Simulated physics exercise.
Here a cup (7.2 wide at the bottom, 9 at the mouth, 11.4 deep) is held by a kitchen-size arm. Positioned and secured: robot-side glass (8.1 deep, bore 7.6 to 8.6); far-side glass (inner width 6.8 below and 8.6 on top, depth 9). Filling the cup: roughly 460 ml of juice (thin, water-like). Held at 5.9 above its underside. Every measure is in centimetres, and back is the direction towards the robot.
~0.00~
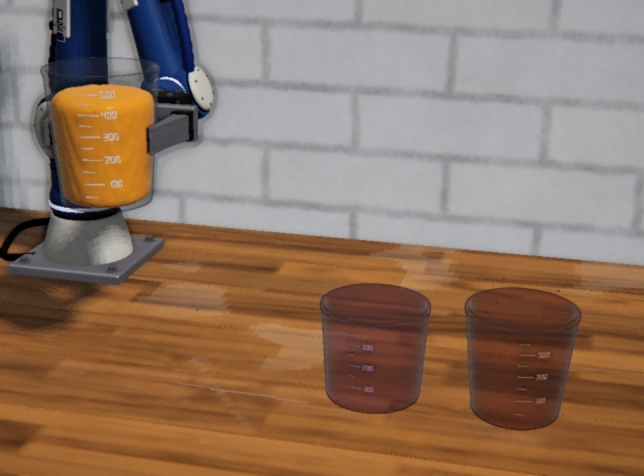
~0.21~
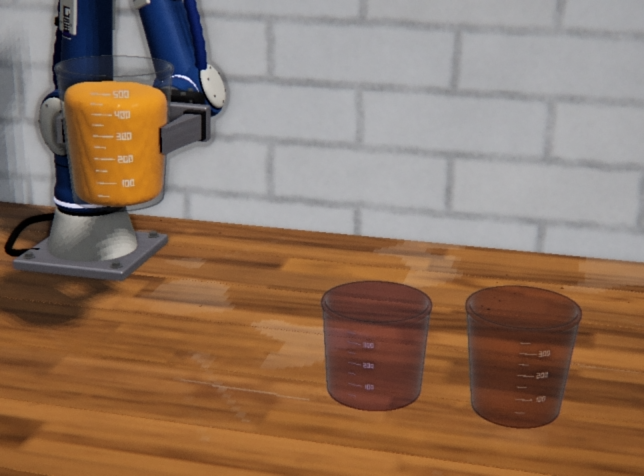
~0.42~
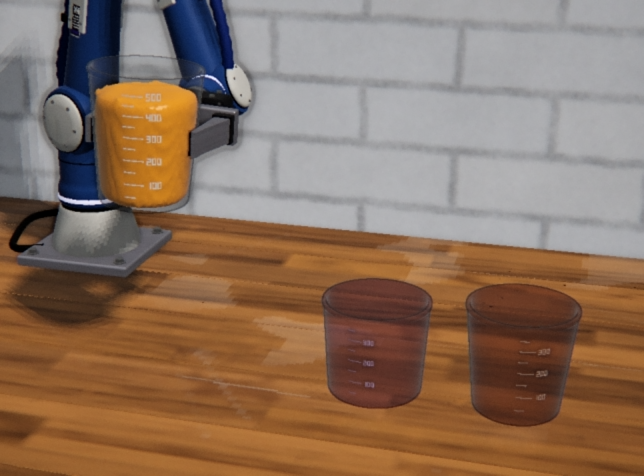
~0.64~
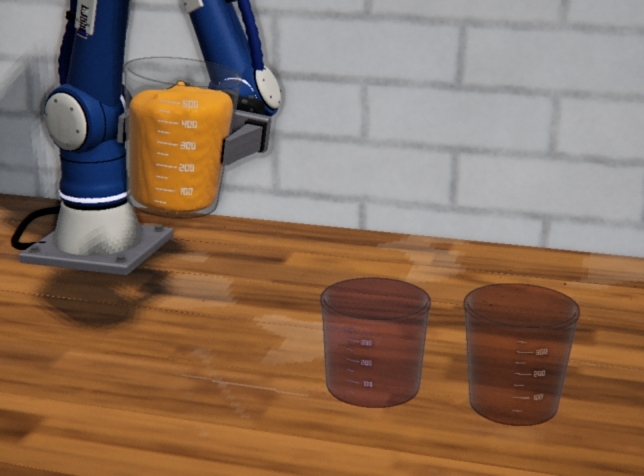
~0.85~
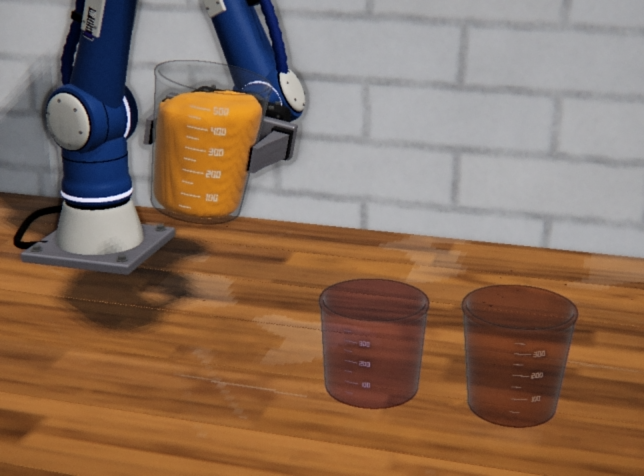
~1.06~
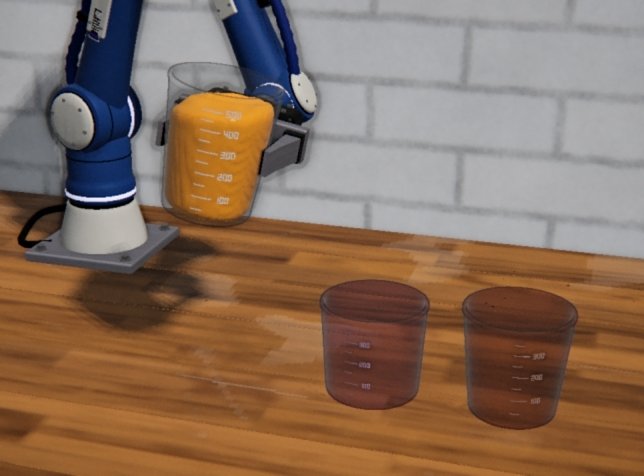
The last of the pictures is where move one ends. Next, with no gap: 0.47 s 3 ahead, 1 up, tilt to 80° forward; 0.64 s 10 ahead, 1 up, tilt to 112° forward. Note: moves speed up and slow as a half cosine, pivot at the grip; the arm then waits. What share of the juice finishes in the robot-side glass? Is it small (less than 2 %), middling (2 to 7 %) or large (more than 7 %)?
It is large.
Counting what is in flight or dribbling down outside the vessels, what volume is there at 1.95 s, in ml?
Estimate: About 70 ml.
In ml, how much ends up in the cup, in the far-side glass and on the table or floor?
In order: Approx. 0, 100 and 230 ml.
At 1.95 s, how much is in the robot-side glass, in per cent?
Around 25 %.
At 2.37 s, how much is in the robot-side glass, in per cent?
It comes to around 25 percent.
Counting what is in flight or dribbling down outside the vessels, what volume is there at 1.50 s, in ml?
Close to 60 ml of it.
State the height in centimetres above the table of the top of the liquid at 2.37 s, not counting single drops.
It gets up to close to 21 centimetres, I'd say.
After 1.50 s, tilted 79° forward, liquid up to 24 above the table; 360 ml in the cup, 40 ml in the robot-side glass, 60 ml in the air or running down outside.
After 1.95 s, tilted 103° forward, liquid up to 29 above the table; 150 ml on the table or floor, 120 ml in the robot-side glass, 100 ml in the cup, 10 ml in the far-side glass, 75 ml in the air or running down outside.
After 2.37 s, tilted 112° forward, liquid up to 34 above the table; 210 ml on the table or floor, 120 ml in the robot-side glass, 105 ml in the far-side glass, 20 ml in the air or running down outside.
After 3.17 s, tilted 112° forward, liquid up to 3 above the table; 230 ml on the table or floor, 120 ml in the robot-side glass, 105 ml in the far-side glass.
At rest, 230 ml on the table or floor, 120 ml in the robot-side glass, 105 ml in the far-side glass. That is 26 % in the robot-side glass.
